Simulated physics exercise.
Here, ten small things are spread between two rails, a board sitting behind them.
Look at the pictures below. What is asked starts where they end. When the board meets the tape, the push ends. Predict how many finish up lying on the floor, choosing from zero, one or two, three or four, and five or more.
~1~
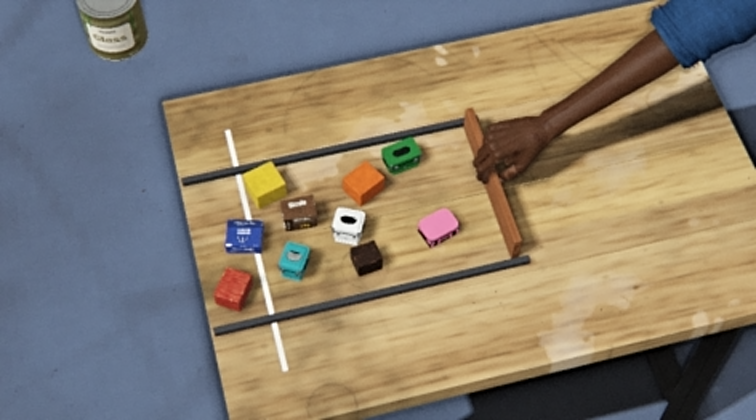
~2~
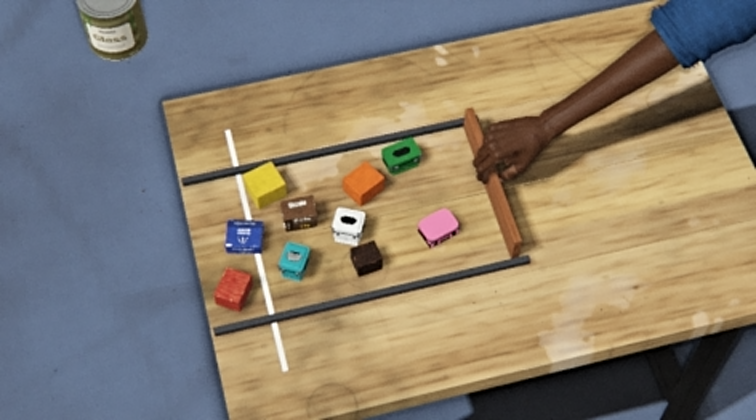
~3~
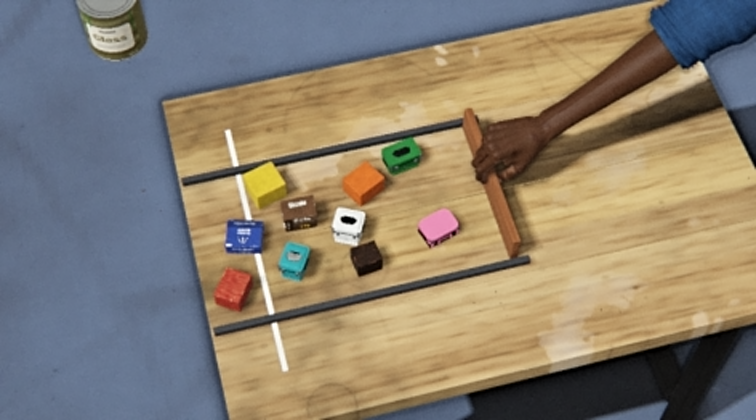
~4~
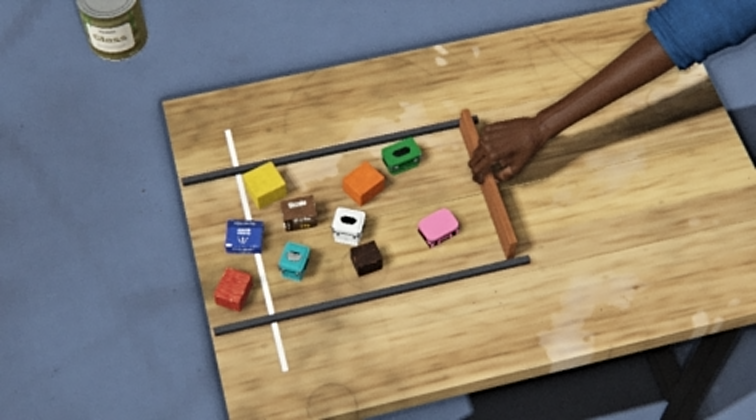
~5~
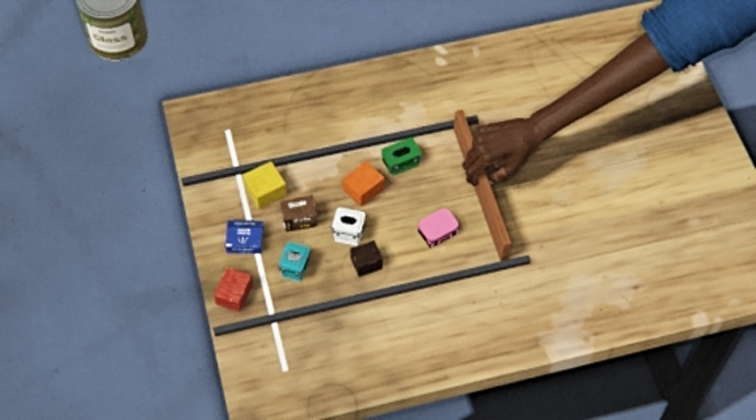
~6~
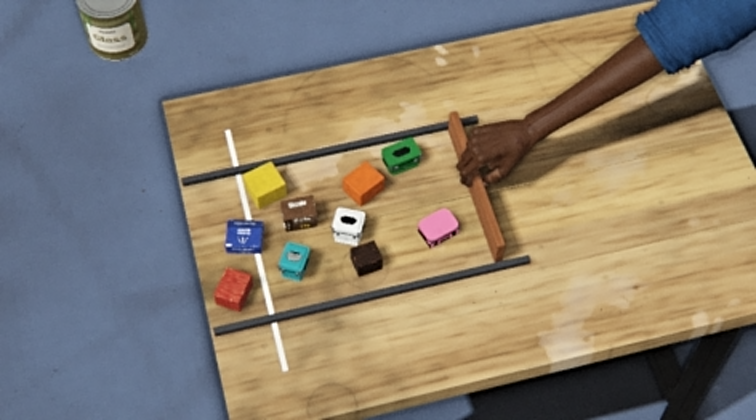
My prediction is one or two.
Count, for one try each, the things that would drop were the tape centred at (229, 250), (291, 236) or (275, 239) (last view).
6, 0, 0.
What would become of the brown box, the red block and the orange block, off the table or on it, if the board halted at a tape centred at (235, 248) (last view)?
The brown box? It does not stay. The red block? It does not stay. The orange block? It is safe.
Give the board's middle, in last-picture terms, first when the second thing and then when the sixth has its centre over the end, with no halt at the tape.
Roughly (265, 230) and then roughly (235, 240).
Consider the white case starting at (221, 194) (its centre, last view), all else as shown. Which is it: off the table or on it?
Then it goes over.
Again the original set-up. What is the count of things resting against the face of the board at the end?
4 in contact.
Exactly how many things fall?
2, precisely.
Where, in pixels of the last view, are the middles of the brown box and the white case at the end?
Going in order, first (204, 224) and next (218, 247).
Early on, none off yet; red block at rest near (234, 290); blue box at rest near (244, 237); yellow block at rest near (265, 185).
Finally, the number that fall off is one or two; lost, blue box and red block.
